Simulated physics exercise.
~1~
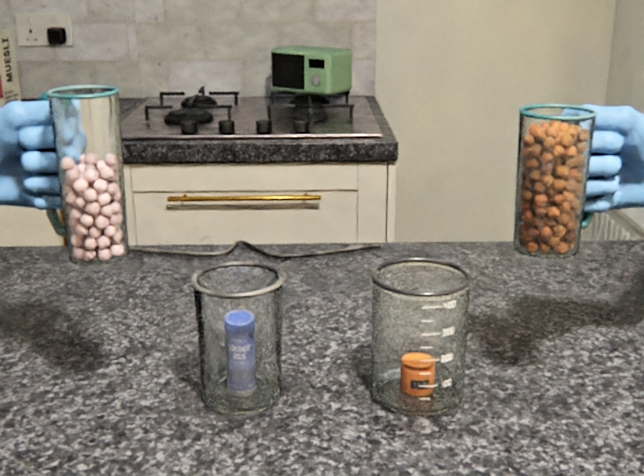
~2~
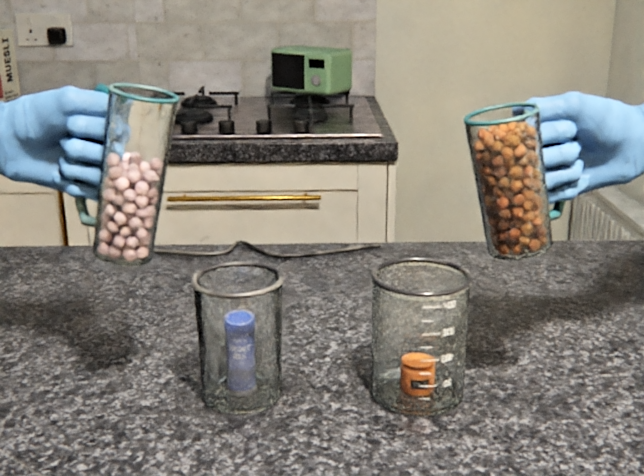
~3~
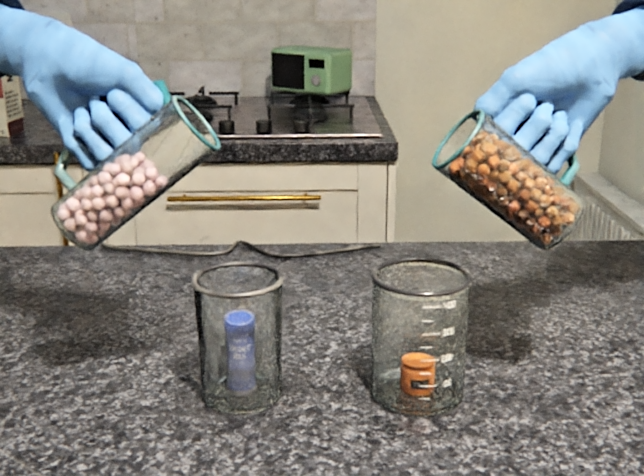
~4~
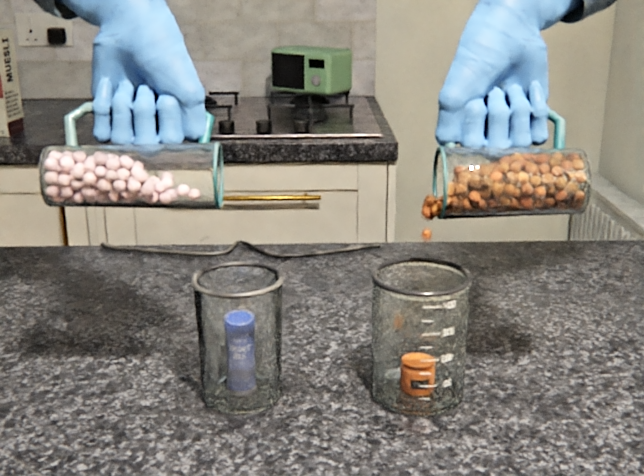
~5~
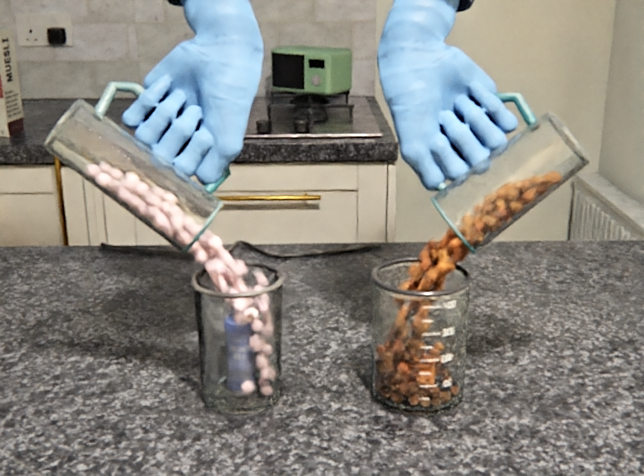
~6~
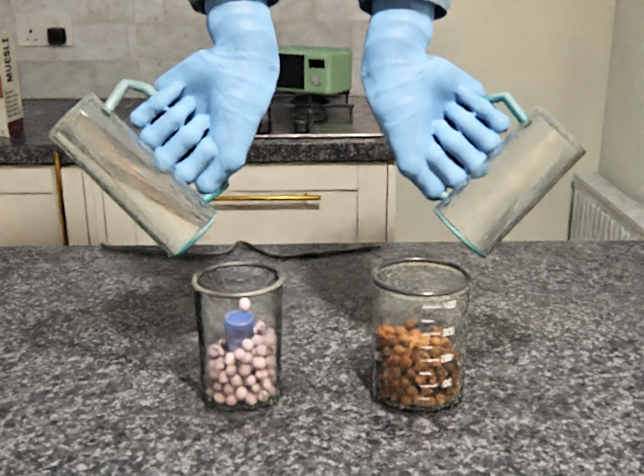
Blue-gloved hands tipping cups of pink and orange-brown balls into two glass containers, leaving a blue cylinder showing, an orange object buried.
